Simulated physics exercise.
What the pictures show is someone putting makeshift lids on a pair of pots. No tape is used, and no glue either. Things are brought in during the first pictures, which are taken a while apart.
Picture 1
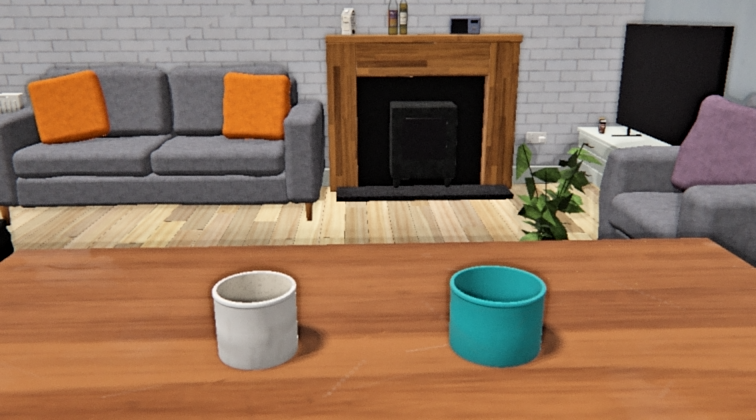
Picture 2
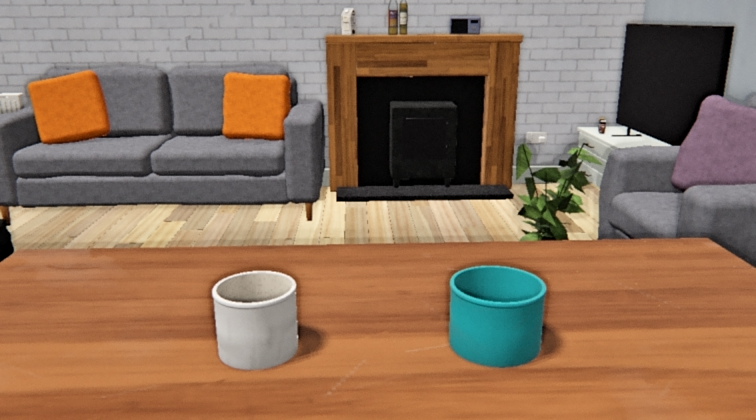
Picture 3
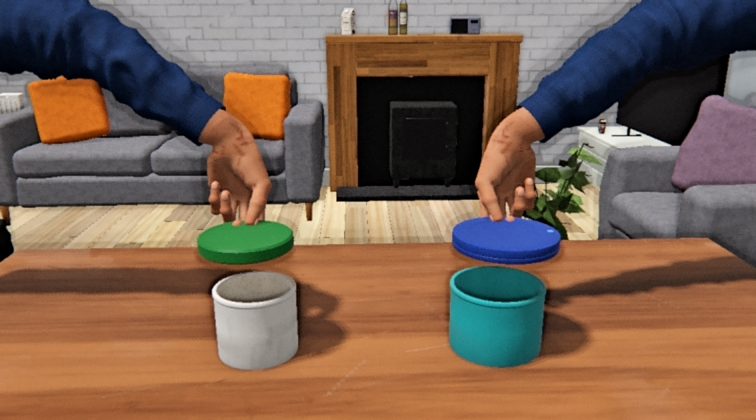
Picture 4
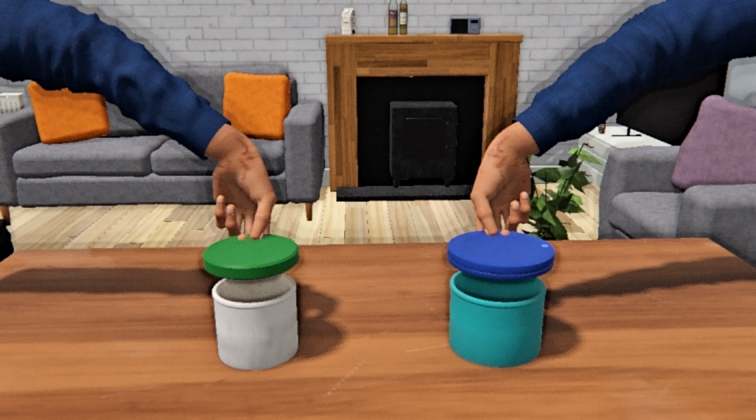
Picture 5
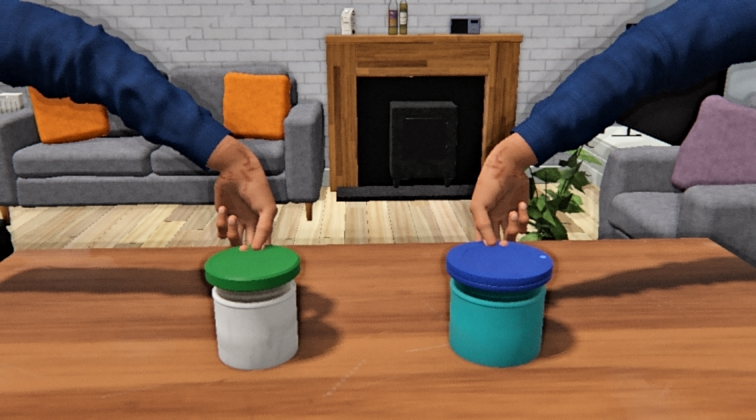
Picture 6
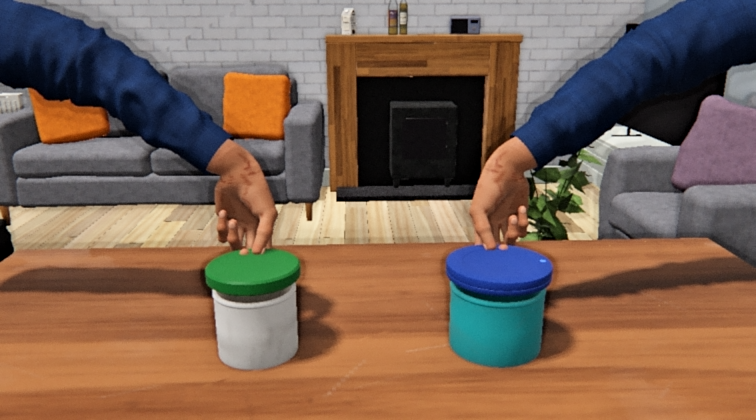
In a living room with a sofa and fireplace, a white pot and a teal pot stand open on a wooden table. Two hands appear, holding a green lid above the left pot and a blue lid above the right one, then lower both onto the rims, fingers still touching them.
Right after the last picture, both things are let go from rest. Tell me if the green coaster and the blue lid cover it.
Once the hands come away, the green coaster sits across the top and the blue lid sits across the top.
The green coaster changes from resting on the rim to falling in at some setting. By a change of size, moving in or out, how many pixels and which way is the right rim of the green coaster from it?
Looks like close to 8 pixels, moving left.
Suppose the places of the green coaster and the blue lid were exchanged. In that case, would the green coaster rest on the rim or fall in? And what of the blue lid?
Once moved, the green coaster does not fall in; as for the blue lid, it does not fall in.
Then, 0.10 s past the last view, green coaster moving near (254, 280); blue lid moving near (498, 277).
Finally, the green coaster works as a lid, near (254, 280); the blue lid works as a lid, near (498, 276).
